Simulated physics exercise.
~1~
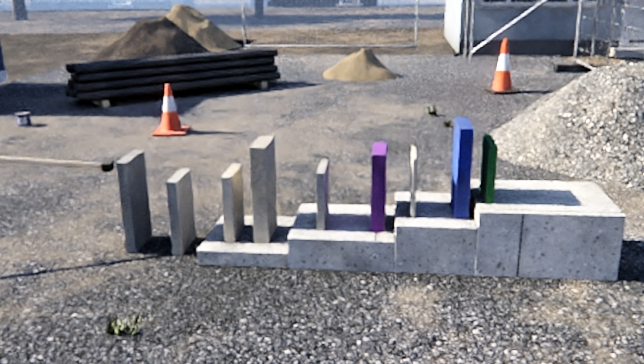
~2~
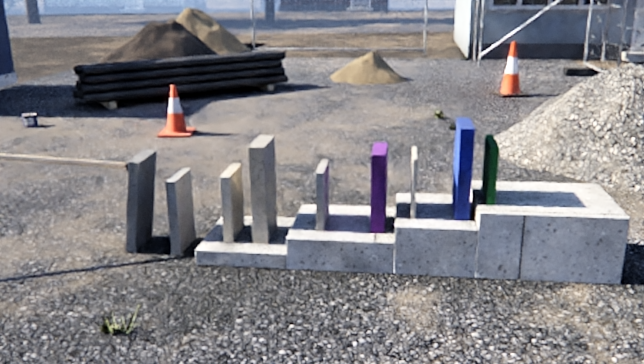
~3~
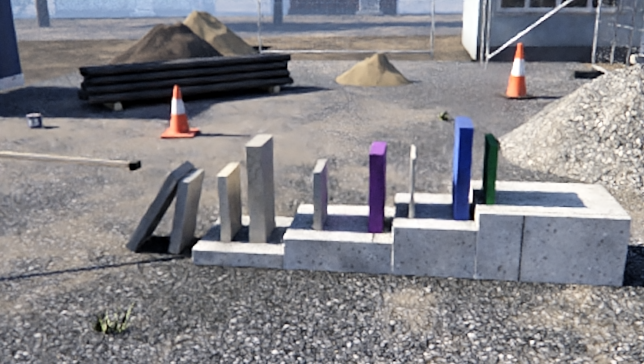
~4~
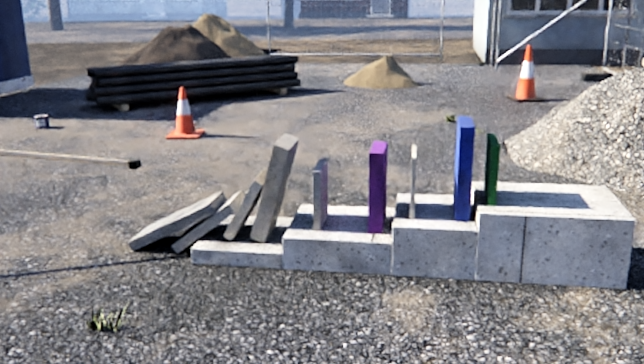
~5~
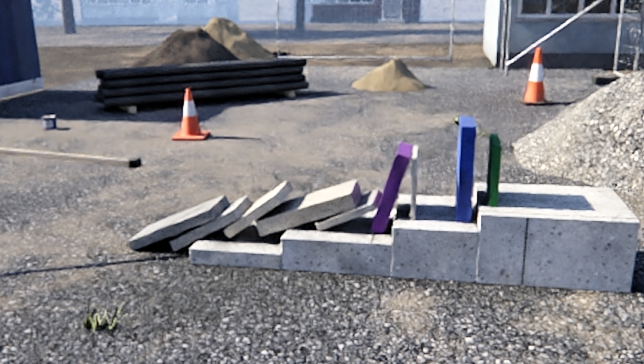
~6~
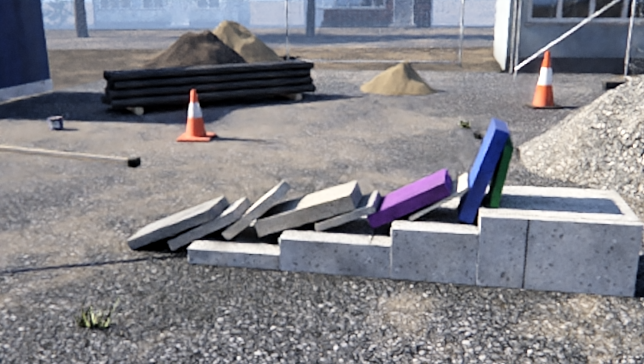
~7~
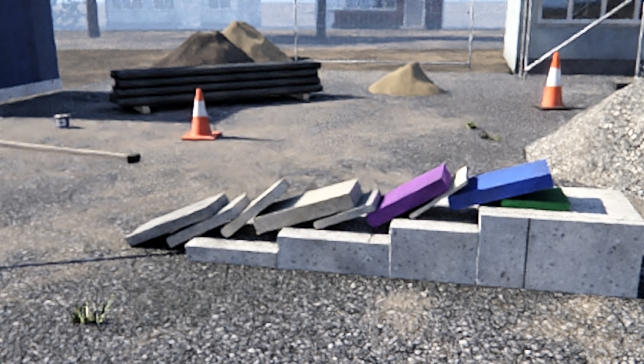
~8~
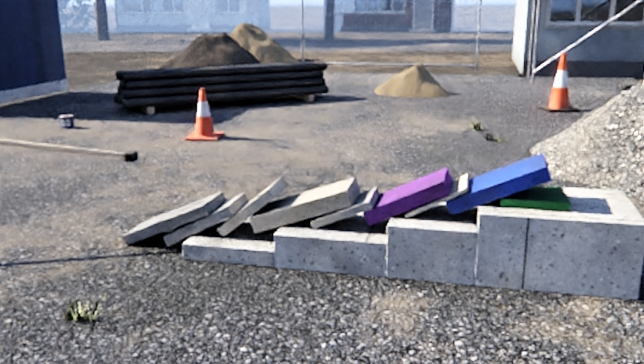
Nine upright slabs, mostly grey, climb a low flight of pale concrete steps from left to right across a gravel yard, seen from slightly above as the view drifts gently. A purple slab stands past the middle, with blue and green ones near the top; orange cones, stacked dark pipes and gravel heaps lie behind. A pole at left nudges the first slab, which tips right into its neighbour. The grey slabs topple in turn, then the purple one, and finally the blue falls over the green. All end toppled, overlapping up the steps.
